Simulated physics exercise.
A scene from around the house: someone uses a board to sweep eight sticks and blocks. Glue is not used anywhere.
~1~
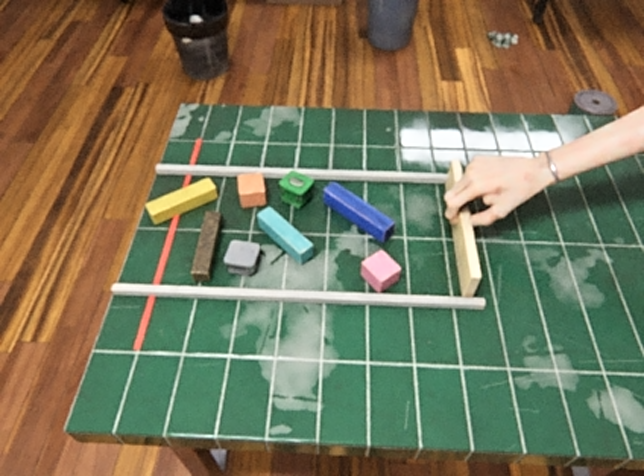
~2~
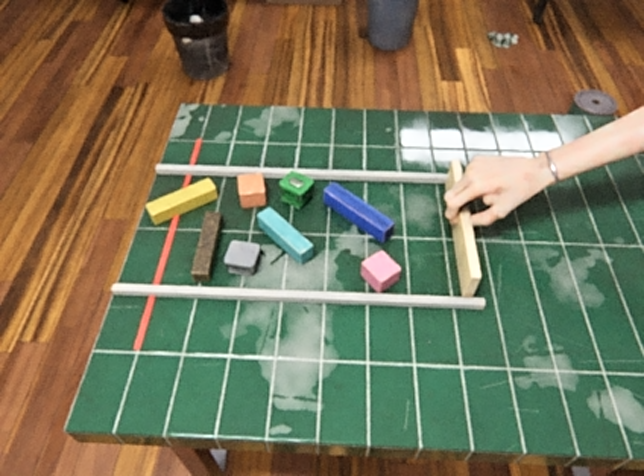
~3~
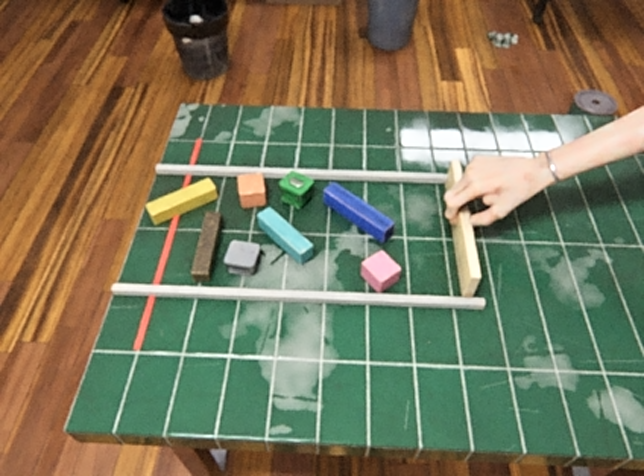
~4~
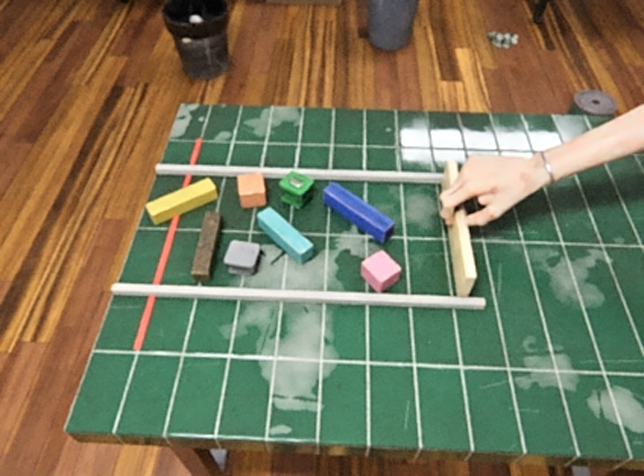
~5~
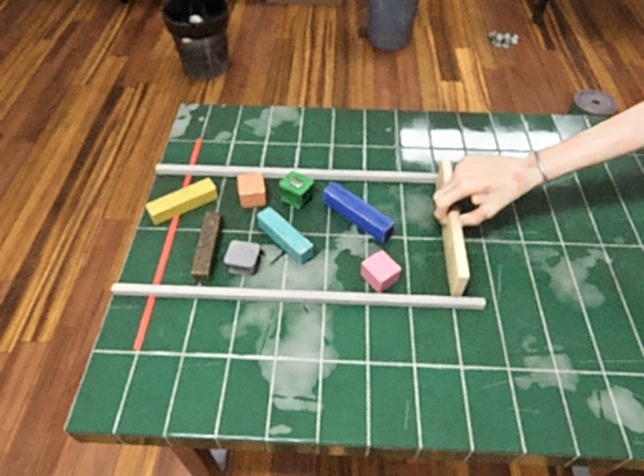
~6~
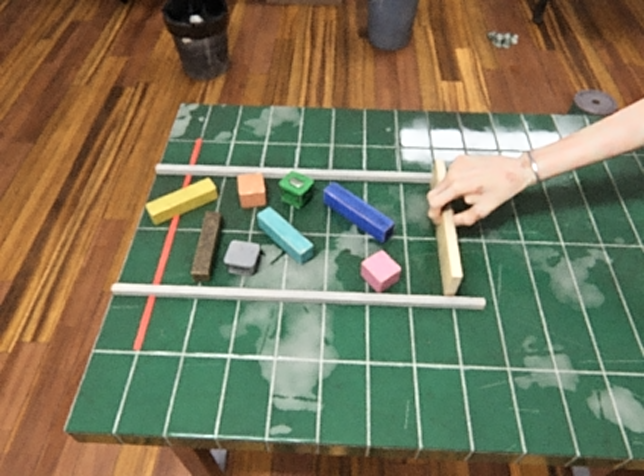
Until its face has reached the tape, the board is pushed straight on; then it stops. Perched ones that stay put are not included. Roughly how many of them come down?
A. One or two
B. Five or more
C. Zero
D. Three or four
(D) Three or four.
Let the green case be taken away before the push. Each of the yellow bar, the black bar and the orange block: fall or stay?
I'd say the yellow bar ends up down, the black bar ends up down, and the orange block stays where it is.
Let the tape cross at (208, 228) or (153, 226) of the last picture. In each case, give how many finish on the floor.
Taking the two tries in order, the numbers are 1 and 6.
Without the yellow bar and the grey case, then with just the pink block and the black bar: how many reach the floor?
Taking the two tries in turn, it comes to 2 and 2.
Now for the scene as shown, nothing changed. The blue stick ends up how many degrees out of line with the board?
The angle comes out near 0 degrees.
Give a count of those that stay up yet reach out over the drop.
It would come to 2.
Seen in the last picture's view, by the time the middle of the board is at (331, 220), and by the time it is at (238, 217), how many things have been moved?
I get 4 at the one place and 8 at the other.
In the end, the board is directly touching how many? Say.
Number in contact with it: 2.
Soon after, none off yet; yellow bar at rest near (183, 201); black bar at rest near (208, 245); orange block at rest near (252, 191).
In the end, the number that fall off is three or four; gone, orange block, black bar and yellow bar.
